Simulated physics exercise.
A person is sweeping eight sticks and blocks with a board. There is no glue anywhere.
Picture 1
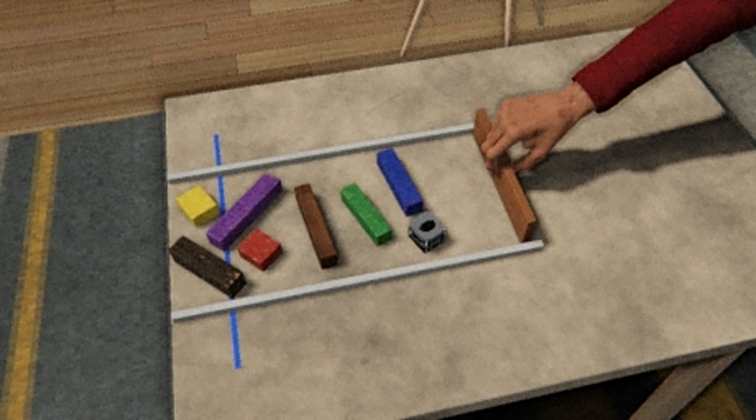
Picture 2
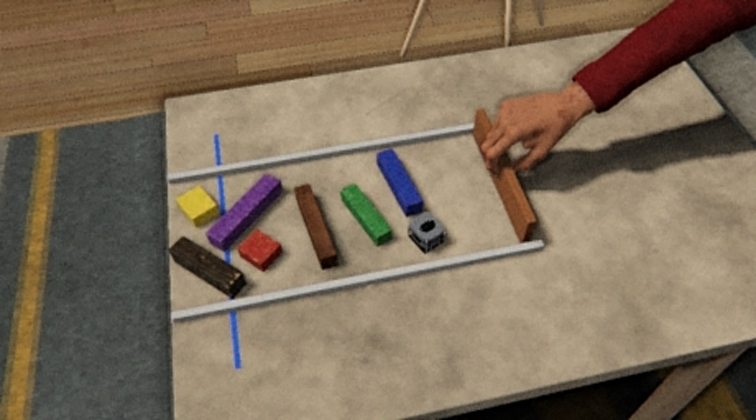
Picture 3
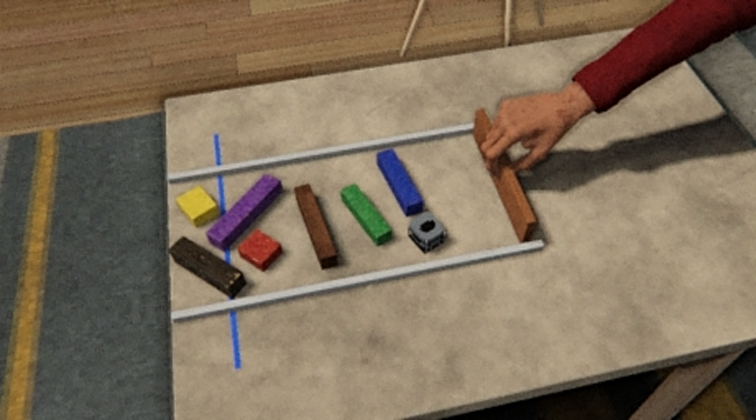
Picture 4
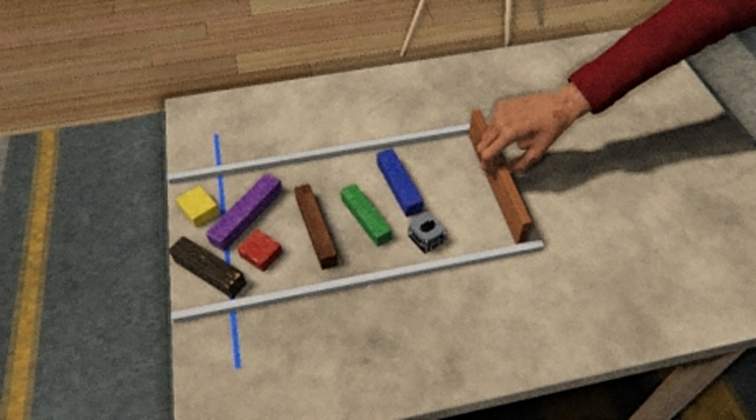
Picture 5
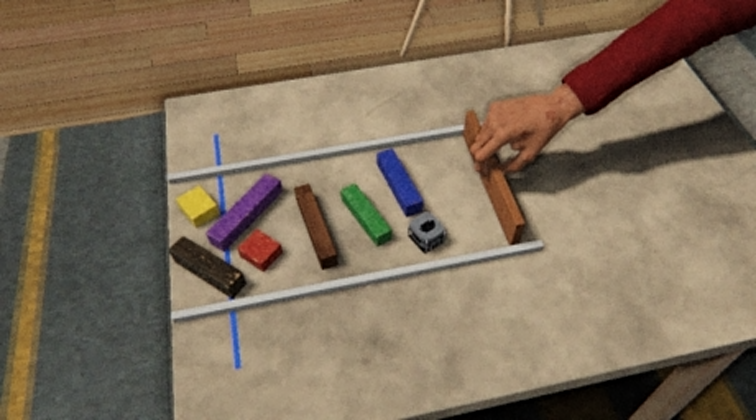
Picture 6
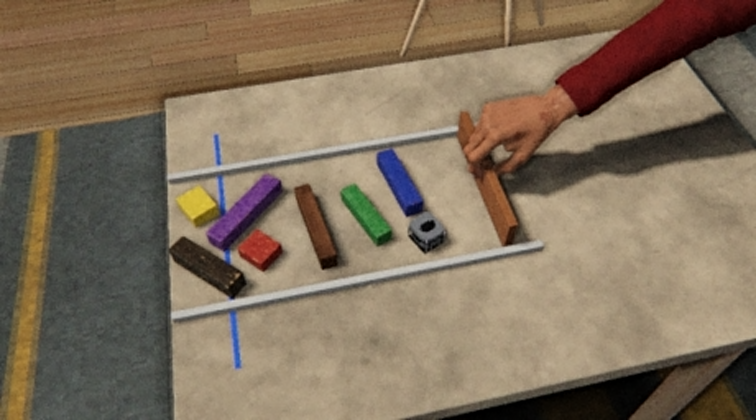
The clip opens on a tabletop where colored blocks and sticks lie between two pale rails, near a blue line, while a red-sleeved hand grips a wooden board at the right. The board barely moves at first, then the hand slides it slightly left, while the blocks and sticks stay still.
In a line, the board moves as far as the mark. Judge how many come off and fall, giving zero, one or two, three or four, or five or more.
Number falling: Three or four.
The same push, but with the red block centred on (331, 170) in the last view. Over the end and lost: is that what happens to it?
If so, it stays where it is.
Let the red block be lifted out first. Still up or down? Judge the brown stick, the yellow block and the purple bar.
The brown stick stays put; the yellow block comes off; the purple bar comes off.
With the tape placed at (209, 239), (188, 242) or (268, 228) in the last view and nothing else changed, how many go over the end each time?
5, 6, 0.
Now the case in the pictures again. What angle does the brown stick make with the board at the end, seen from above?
About 5°.
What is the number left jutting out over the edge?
The count would be 2.
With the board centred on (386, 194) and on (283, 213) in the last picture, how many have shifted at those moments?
Answer - first 3, then 8.
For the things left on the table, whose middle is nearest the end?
That would be the purple bar.
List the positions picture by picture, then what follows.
The first picture shows yellow block (198, 206); black bar (207, 266); purple bar (246, 211); board (502, 174); tape (225, 235).
The second picture shows black bar (207, 267); blue bar (399, 182).
The third picture shows purple bar (246, 211); brown stick (315, 225).
The fourth picture shows yellow block (198, 206); red block (260, 251).
The fifth picture shows black bar (207, 267); board (491, 175).
The sixth picture shows yellow block (198, 206); black bar (207, 267); purple bar (246, 211); board (485, 177); tape (225, 235).
Early on, none off yet; yellow block at rest near (198, 206); black bar at rest near (207, 267); purple bar at rest near (246, 211).
Finally, the number that fall off is three or four; lost, red block, black bar and yellow block.
